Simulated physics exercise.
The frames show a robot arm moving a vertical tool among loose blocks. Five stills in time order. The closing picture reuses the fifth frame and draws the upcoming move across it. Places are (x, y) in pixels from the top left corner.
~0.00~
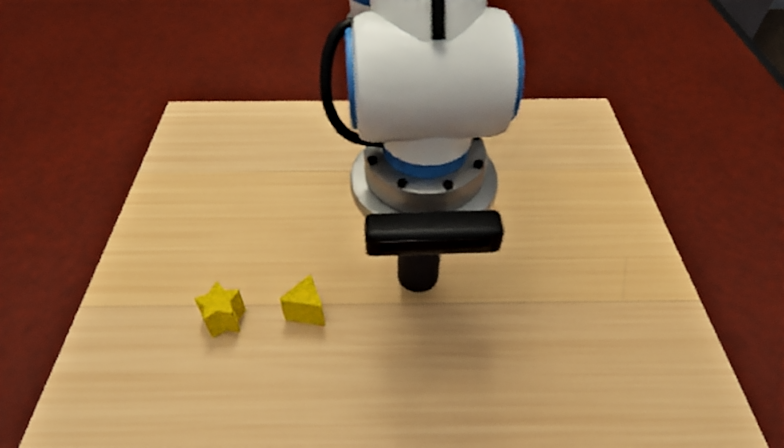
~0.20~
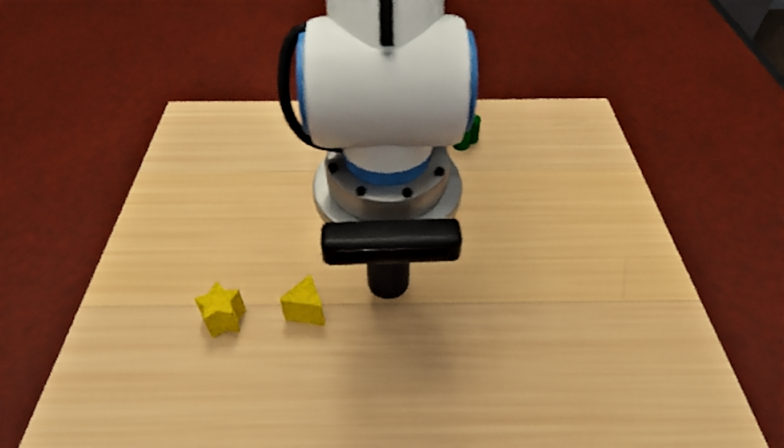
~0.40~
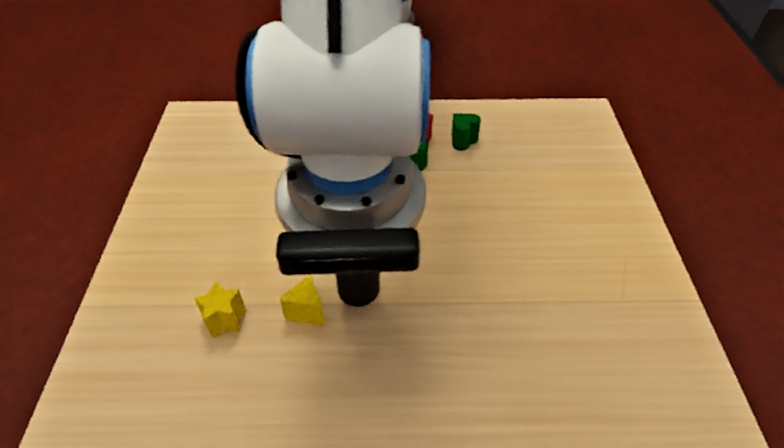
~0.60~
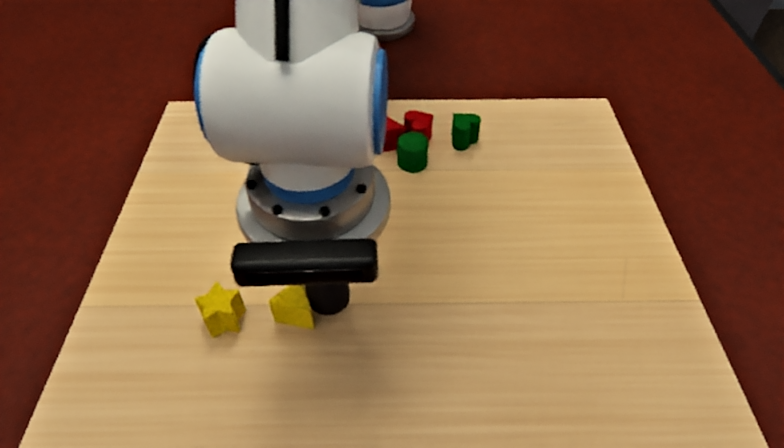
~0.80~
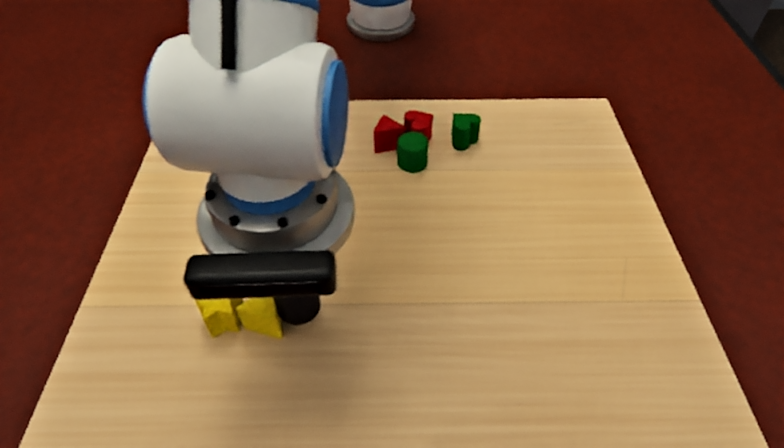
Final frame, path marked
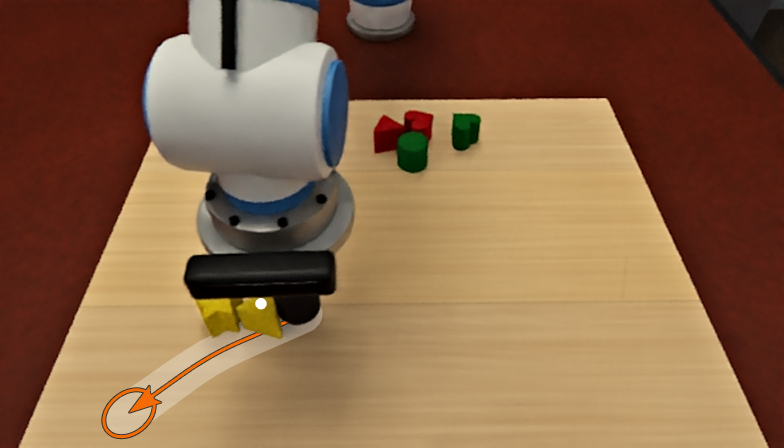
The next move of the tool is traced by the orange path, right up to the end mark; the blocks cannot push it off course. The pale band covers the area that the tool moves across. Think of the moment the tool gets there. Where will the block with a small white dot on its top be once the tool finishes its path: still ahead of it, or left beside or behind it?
Prediction: Slipped aside.
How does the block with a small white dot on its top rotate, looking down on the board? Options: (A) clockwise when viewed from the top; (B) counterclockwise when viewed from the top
That would be A.
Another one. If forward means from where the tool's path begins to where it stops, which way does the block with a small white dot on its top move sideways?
It will end up to the right.
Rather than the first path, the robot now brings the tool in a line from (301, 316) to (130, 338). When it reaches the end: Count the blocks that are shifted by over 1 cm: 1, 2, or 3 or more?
There will be two blocks displaced.
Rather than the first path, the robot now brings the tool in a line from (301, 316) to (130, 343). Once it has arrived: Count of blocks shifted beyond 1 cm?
Total moved: Two.
The line goes from (301, 316) via (217, 353), ending at (129, 413); the dot is on the yellow triangle.
On the path given first. One third of the way, tool at (242, 331); yellow star-shaped block at (194, 300), turned 55° clockwise; yellow triangle at (199, 326).
Two thirds of the way, tool at (181, 364); yellow star-shaped block at (193, 300), turned 60° clockwise; yellow triangle at (137, 349), turned 30° clockwise.
At the end, tool at (123, 405); yellow star-shaped block at (193, 300), turned 60° clockwise; yellow triangle at (116, 355), turned 60° clockwise.
